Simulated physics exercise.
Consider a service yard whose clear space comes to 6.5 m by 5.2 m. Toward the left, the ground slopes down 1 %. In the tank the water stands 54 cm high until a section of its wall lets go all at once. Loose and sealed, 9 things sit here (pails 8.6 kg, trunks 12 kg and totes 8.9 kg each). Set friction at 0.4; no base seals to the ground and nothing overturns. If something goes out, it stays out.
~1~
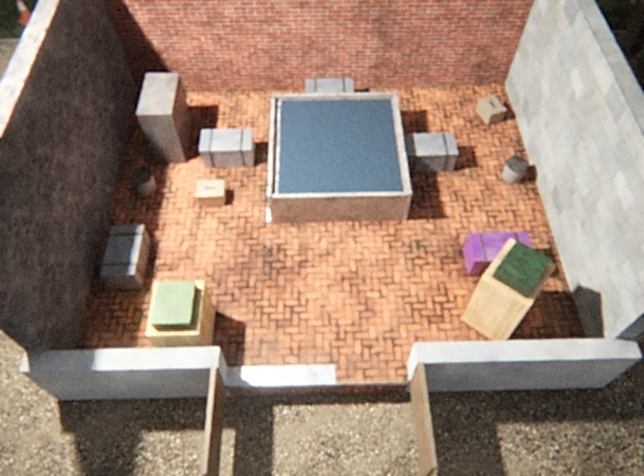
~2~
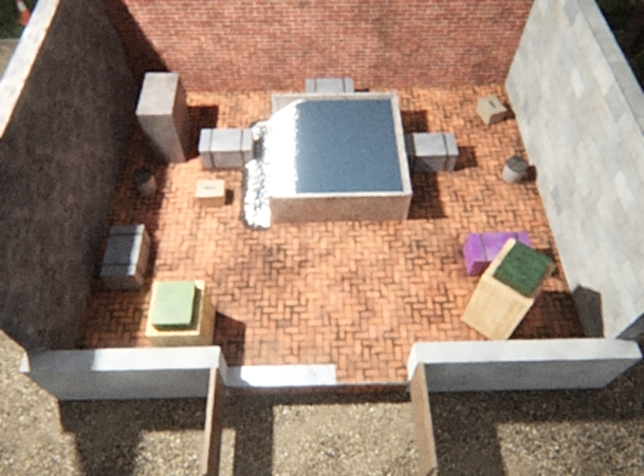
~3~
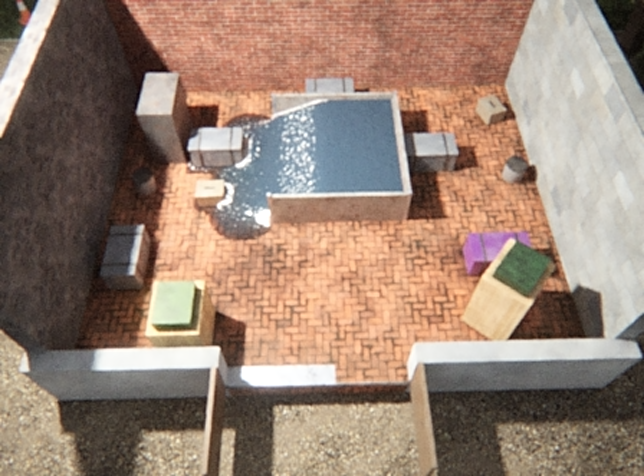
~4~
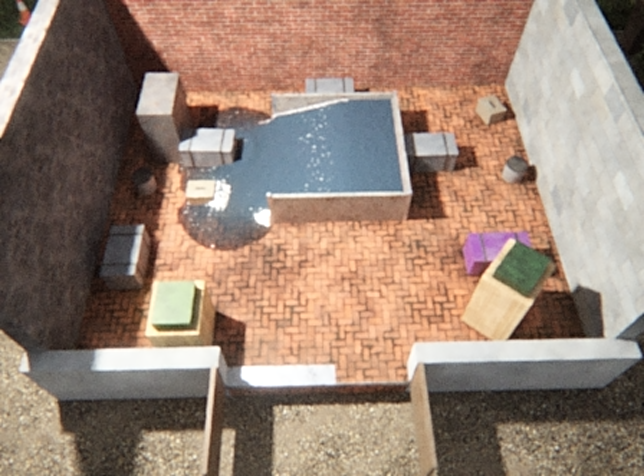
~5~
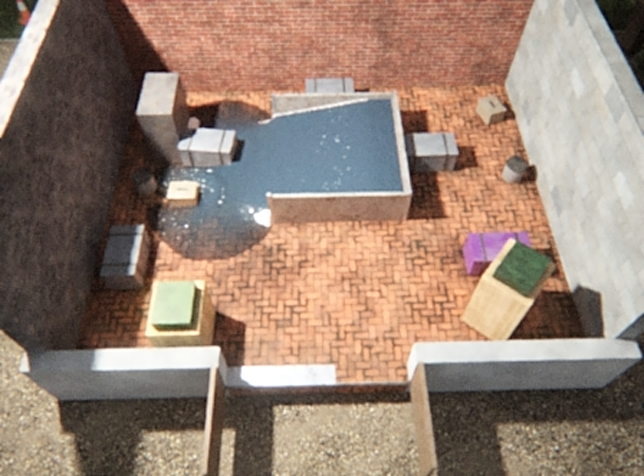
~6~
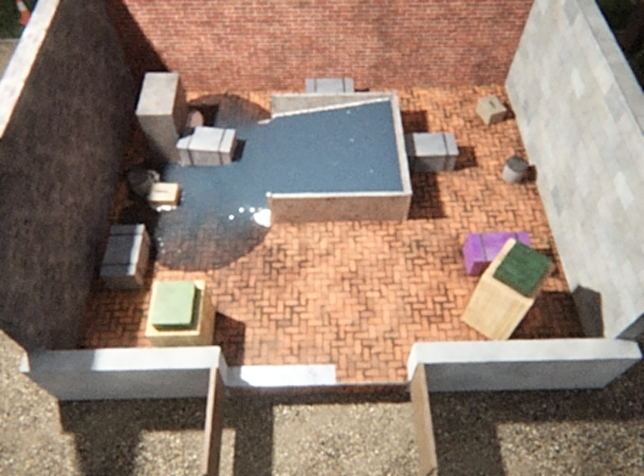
A walled brick-paved yard, seen from high above its open front, holds a large square basin of dark blue water at its centre. Grey boxes stand around the basin, with green-topped blocks at front left and front right, the latter beside a purple trunk. The basin's left side opens and water spreads leftward across the bricks, shifting a grey box and a small tan box slightly left, while the camera stays still.
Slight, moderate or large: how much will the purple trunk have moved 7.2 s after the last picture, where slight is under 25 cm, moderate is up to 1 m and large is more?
It ends some way off.
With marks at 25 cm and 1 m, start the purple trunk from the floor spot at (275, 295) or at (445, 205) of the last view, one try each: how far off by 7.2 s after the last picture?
From the first spot it goes a long way, and from the second it does not really budge.
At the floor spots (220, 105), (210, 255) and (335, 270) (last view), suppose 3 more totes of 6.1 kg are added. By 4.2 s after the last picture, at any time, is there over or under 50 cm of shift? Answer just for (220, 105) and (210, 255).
Order kept: Exceeds it, exceeds it.
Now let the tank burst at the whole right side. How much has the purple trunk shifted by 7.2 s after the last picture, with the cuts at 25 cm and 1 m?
My answer is that the purple trunk is flushed far out.
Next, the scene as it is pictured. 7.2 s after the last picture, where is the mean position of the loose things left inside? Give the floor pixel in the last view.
Mean position approx. (376, 212).
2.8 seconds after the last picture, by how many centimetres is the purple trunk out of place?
Shift by then: About 0 cm.
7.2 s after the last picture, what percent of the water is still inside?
Around 96 % of the water.
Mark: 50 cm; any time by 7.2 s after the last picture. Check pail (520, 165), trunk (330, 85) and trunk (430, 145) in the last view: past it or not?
First one stayed inside, second one went too far, third one stayed inside.
Then, 0.9 s after the last picture the purple trunk is near (501, 246), 0.0 m from its start, aground; 0 of 9 are out; 3 afloat.
Then, 2.8 s after the last picture the purple trunk is near (501, 246), 0.0 m from its start, aground; 0 of 9 are out; 4 afloat.
Then, 4.8 s after the last picture the purple trunk is near (501, 246), 0.0 m from its start, aground; 0 of 9 are out; 4 afloat.
Then, 7.2 s after the last picture the purple trunk is near (531, 224), 0.6 m from its start, afloat; 0 of 9 are out; 5 afloat.
